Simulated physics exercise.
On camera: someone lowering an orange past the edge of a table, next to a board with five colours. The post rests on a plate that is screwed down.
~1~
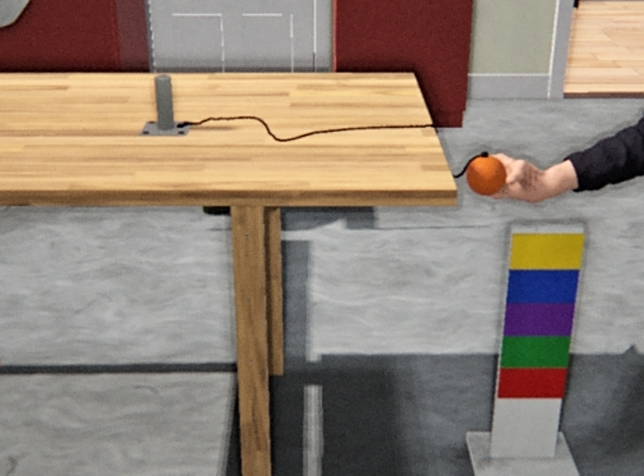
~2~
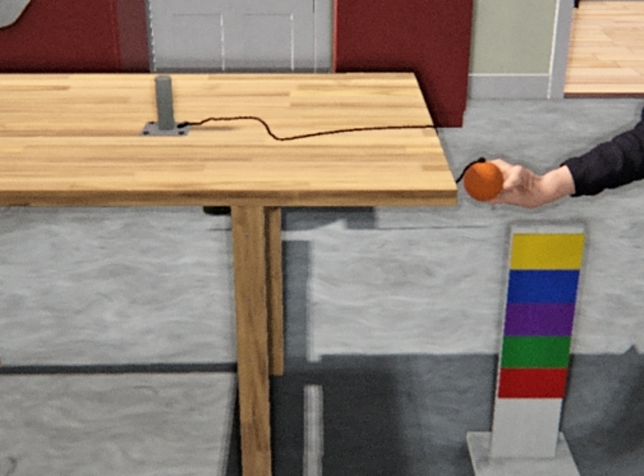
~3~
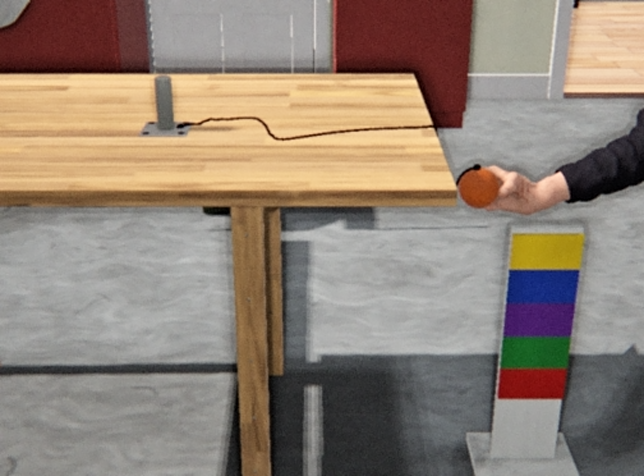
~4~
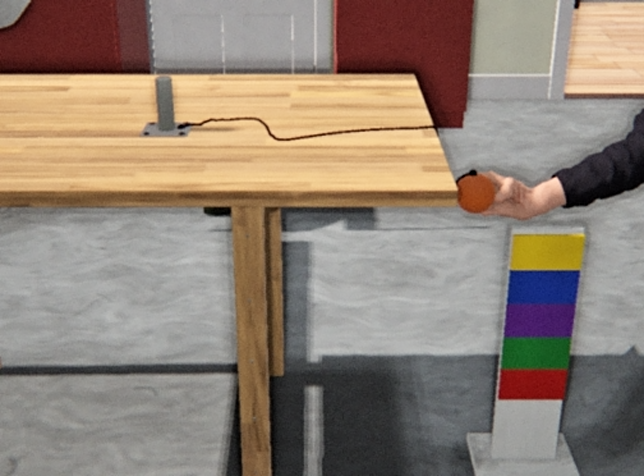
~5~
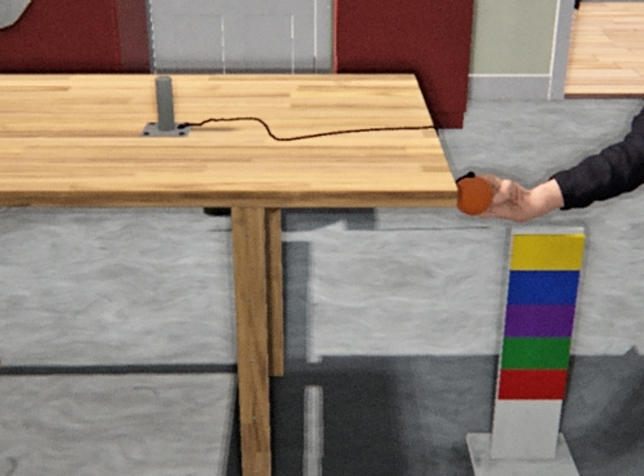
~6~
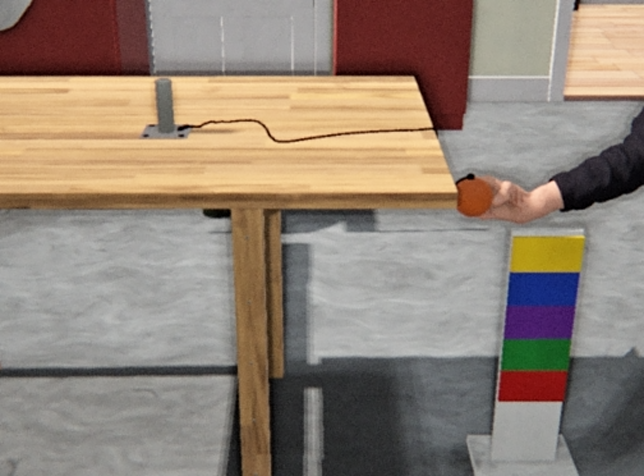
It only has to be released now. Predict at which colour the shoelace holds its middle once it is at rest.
At purple, I would say.
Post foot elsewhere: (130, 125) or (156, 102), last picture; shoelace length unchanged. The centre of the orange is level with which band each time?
In turn, blue and then blue.
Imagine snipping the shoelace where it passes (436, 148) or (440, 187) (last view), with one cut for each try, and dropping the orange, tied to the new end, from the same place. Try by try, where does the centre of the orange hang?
The first cut gives (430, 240) and the second gives (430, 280).
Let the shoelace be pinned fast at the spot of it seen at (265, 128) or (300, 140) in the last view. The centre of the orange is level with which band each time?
Blue, then yellow.
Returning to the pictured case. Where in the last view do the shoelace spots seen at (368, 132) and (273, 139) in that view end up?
The first moves to (434, 134), the second to (335, 127).
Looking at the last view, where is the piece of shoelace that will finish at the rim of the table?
Near pixel (368, 132).
Soon after, orange near (457, 313); level with purple.
After that, orange near (395, 295); level with purple.
And then, orange near (436, 307); level with purple.
In the end, orange near (430, 305); level with purple. The shoelace holds its middle at purple.
